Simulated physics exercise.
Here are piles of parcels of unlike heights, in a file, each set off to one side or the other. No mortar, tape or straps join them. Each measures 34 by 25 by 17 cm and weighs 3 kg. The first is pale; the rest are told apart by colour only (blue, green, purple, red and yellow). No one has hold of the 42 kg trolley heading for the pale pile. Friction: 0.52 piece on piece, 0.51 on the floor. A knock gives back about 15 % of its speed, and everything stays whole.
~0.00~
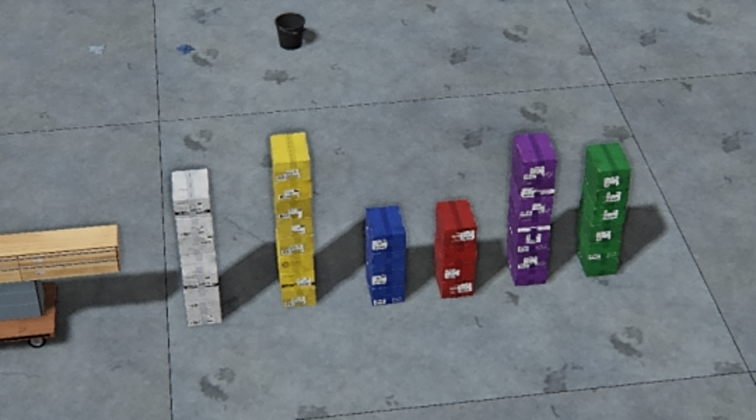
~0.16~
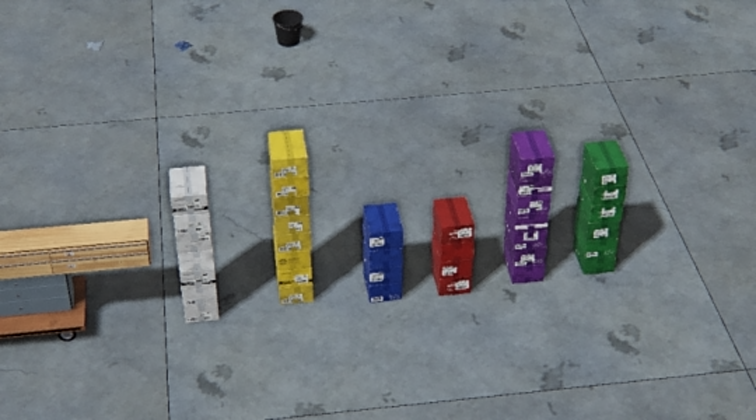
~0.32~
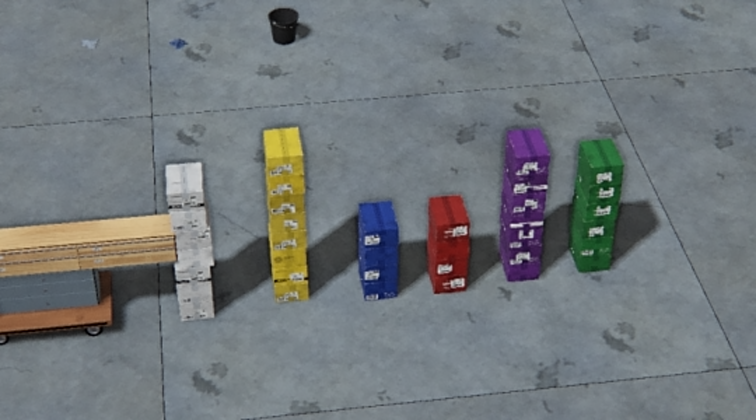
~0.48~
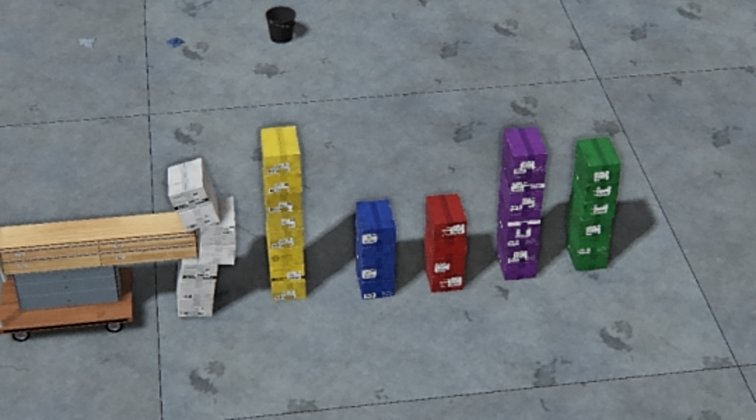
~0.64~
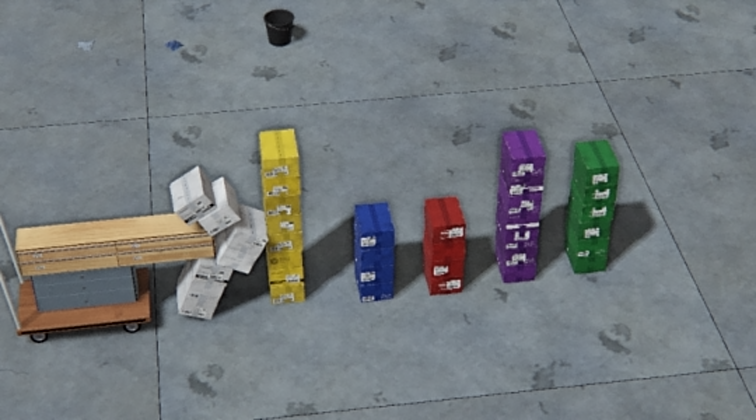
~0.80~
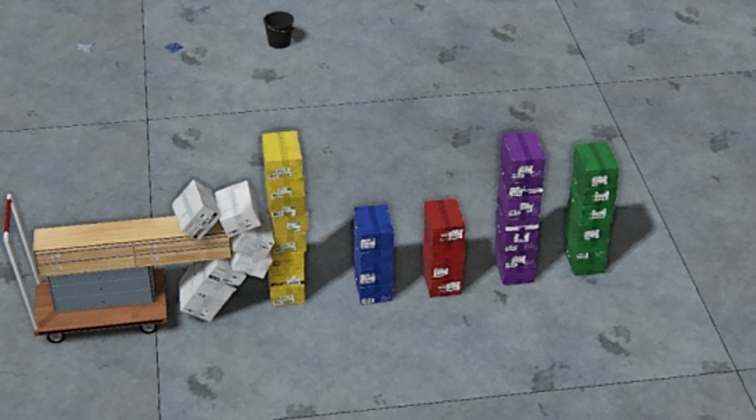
A trolley loaded with long wooden boards rolled in from the left and rammed the white stack of boxes, which buckled and toppled rightward against the yellow stack while the other coloured stacks stood still.
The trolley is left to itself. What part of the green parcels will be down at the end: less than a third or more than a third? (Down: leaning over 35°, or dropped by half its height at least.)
Ending down: Fewer than one in three.
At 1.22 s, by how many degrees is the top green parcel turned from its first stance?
Some 0°.
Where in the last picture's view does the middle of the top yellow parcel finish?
At about (484, 203).
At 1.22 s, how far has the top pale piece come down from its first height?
Roughly 20 cm.
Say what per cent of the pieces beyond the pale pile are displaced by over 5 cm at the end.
It is 20 per cent.
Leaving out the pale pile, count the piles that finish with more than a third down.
The count is 1.
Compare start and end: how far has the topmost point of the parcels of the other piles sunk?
Roughly 15 cm.
After 1.22 s, 7 of the pale pile down; none of the 6 green parcels down (0 of 29 in all colours); top green parcel unmoved; top yellow parcel 16° from how it stood.
After 2.52 s, 7 of the pale pile down; none of the 6 green parcels down (6 of 29 in all colours); top green parcel unmoved; top yellow parcel upside down.
In the end (6.1 s), 7 of the pale pile down; none of the 6 green parcels down (6 of 29 in all colours); top green parcel unmoved; top yellow parcel upside down. That is 0 per cent. From the last view, middles, top green parcel near (596, 165), top yellow parcel near (484, 203).
